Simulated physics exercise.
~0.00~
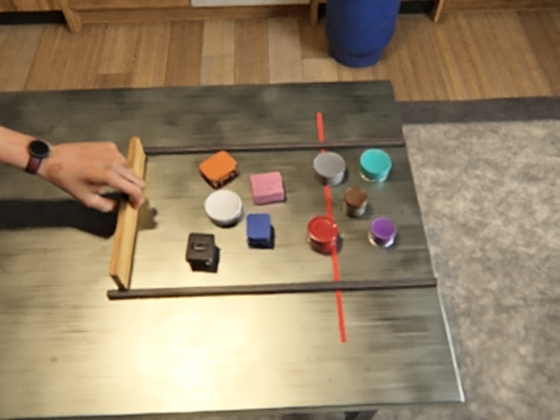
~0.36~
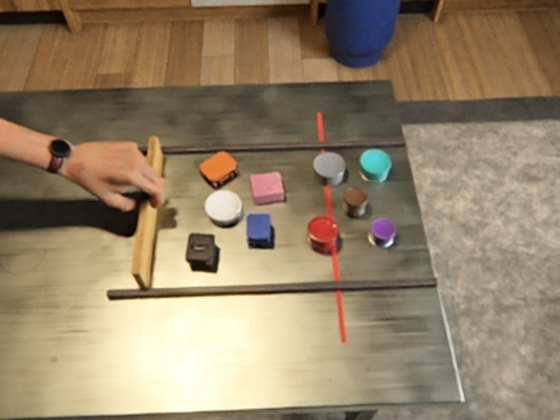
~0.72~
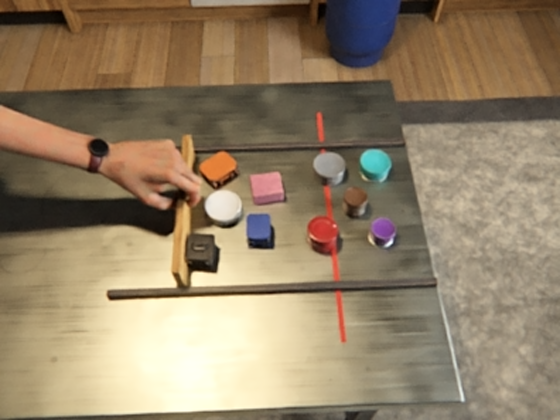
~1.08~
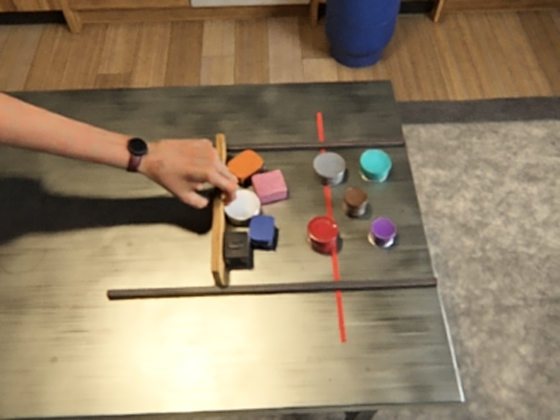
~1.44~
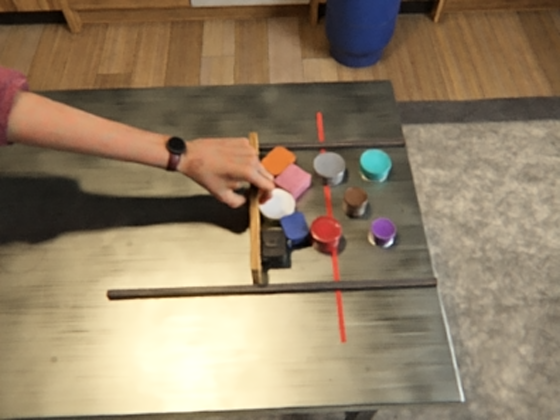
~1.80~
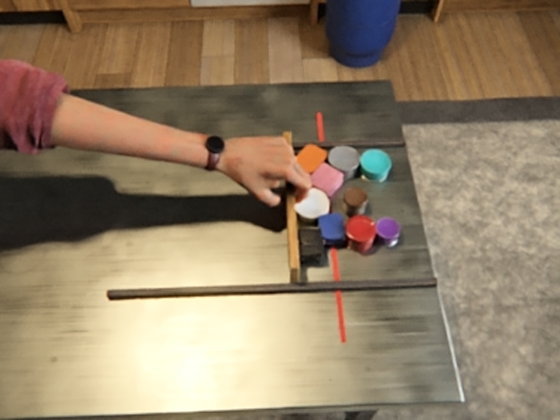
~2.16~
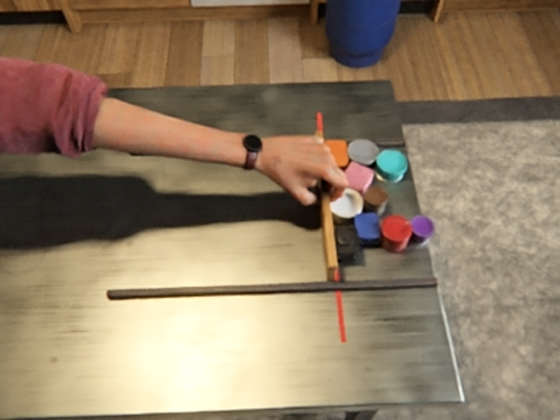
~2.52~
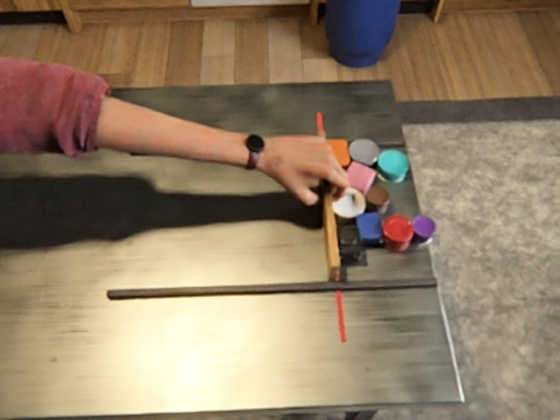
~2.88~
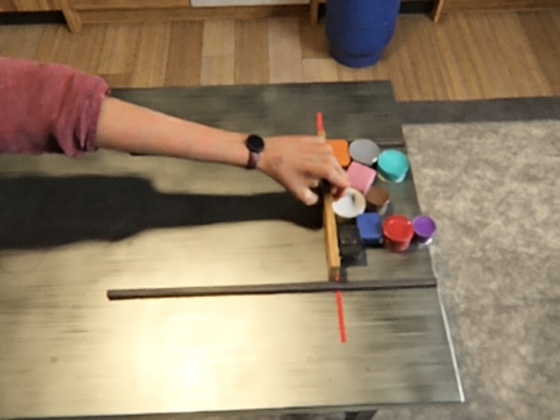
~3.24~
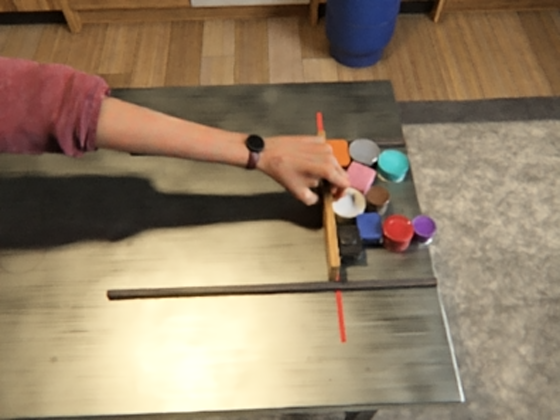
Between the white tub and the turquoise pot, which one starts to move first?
The white tub starts to move first, pushed along by the board, while the turquoise pot stays still until the board is nearly at the tape.
